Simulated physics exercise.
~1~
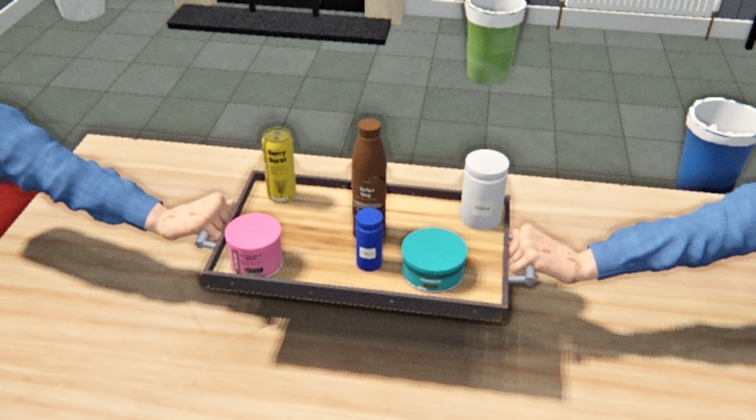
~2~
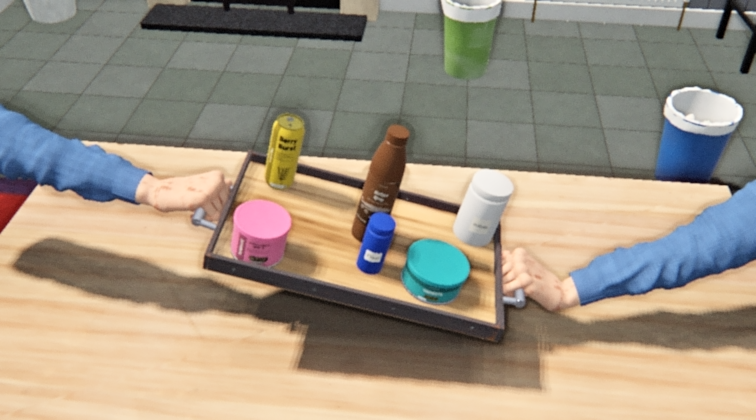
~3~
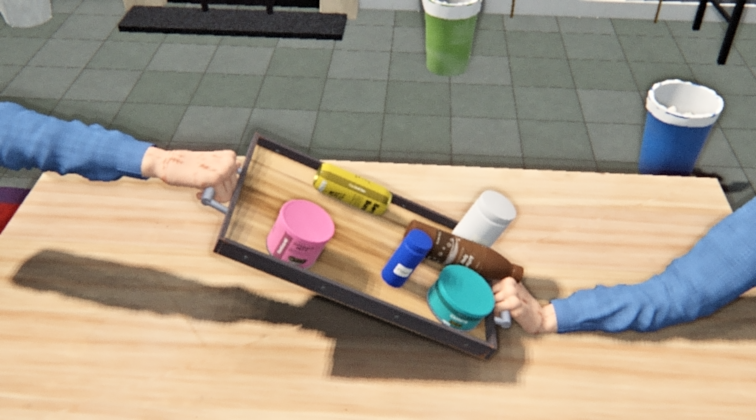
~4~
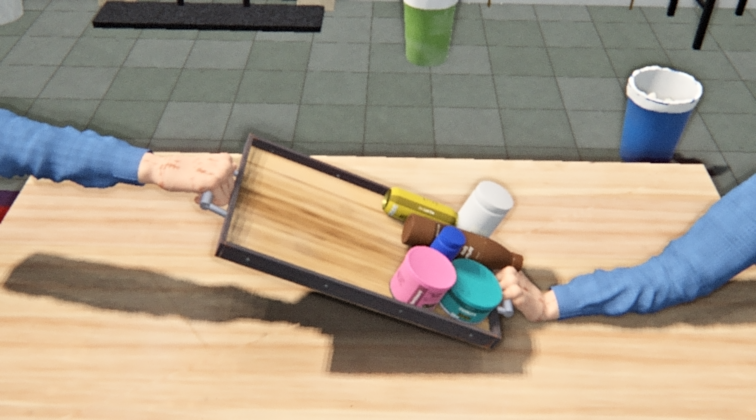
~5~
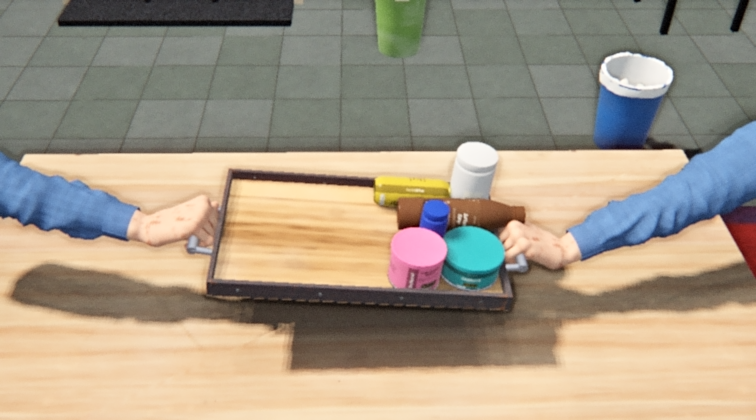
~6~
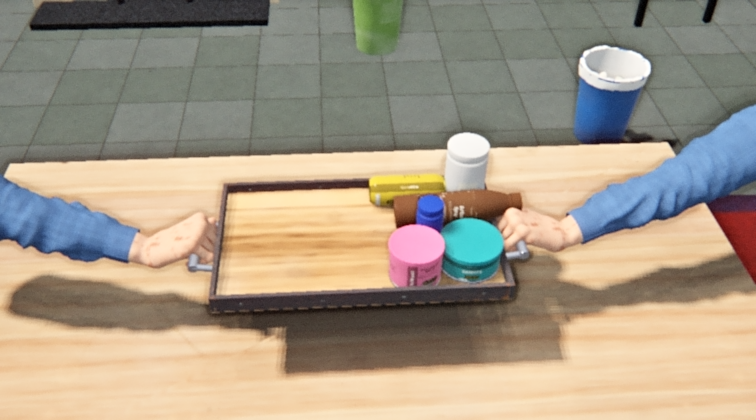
Tray held in two hands tipping right, brown bottle and yellow can toppling, tubs sliding right, then levelling with white jar upright.
